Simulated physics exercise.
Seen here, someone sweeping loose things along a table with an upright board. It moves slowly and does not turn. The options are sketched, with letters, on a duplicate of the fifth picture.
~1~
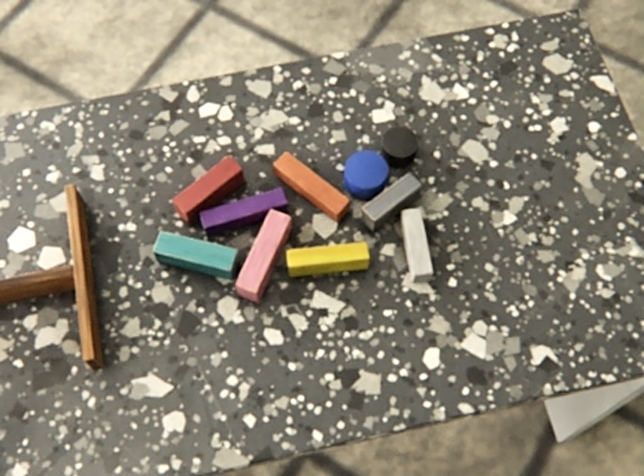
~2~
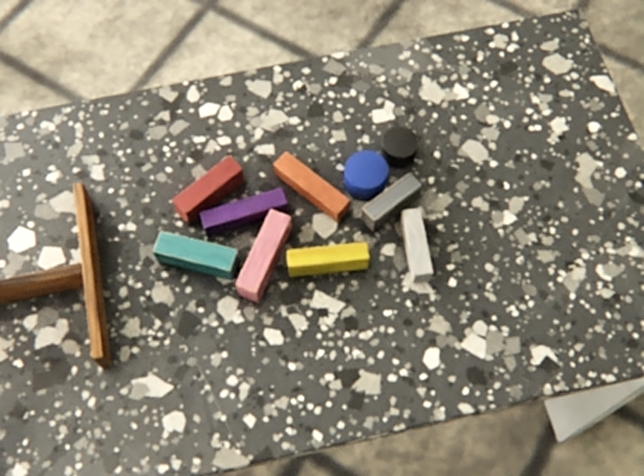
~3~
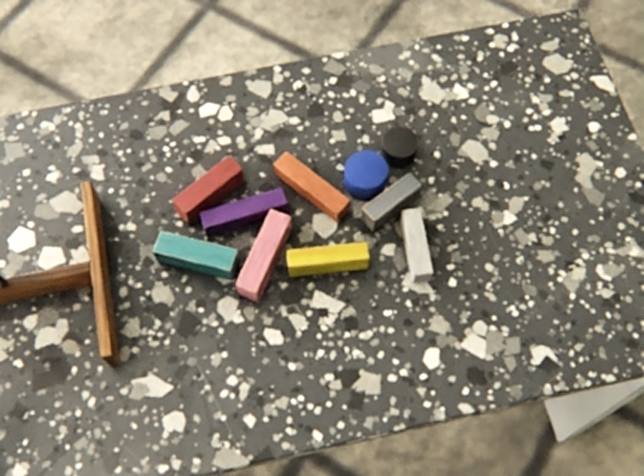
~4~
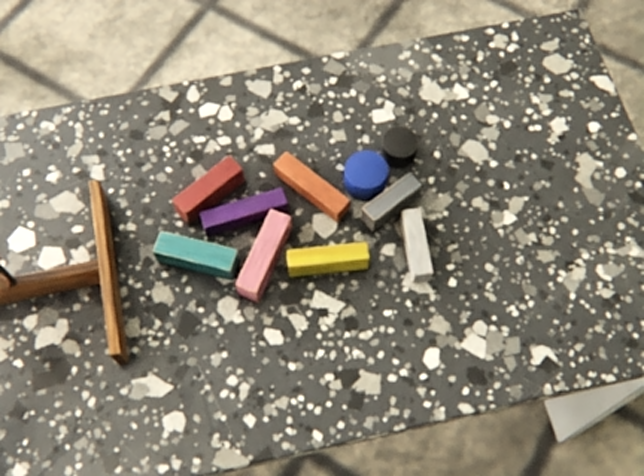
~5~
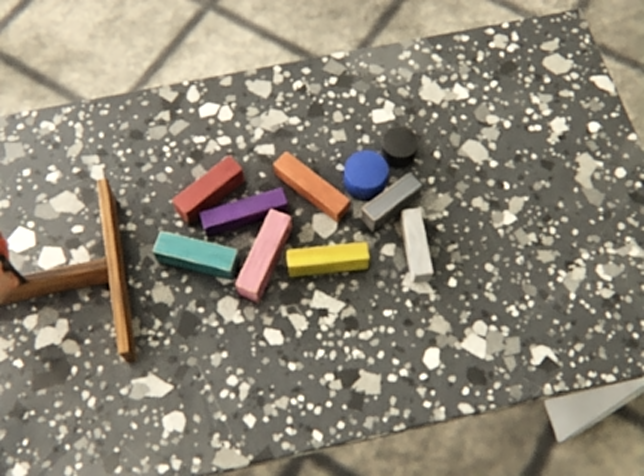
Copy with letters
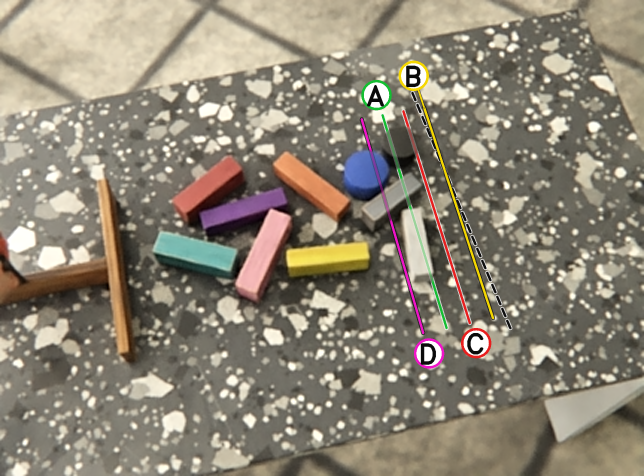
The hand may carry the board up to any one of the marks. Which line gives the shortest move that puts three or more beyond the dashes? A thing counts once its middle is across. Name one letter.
Up to line D.
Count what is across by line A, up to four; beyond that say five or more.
Five or more.
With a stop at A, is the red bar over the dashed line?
No.
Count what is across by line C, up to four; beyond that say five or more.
It has five or more across.
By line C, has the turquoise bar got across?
By then, no.
On the marked copy, A at (413, 215); B at (456, 206); C at (435, 211); D at (391, 220); the dashed line at (458, 202).
Following D. Soon after the start, board (214, 241); black tin (399, 147); white bar (416, 245); none across.
Later, board (313, 220); white bar (458, 233); black tin (408, 141); none across.
In the end, board (389, 205); white bar (529, 215); blue tin (459, 157); five across.
As for the rest, A gets six across, but is farther than needed; B gets ten across, but is farther than needed; C gets eight across, but is farther than needed.
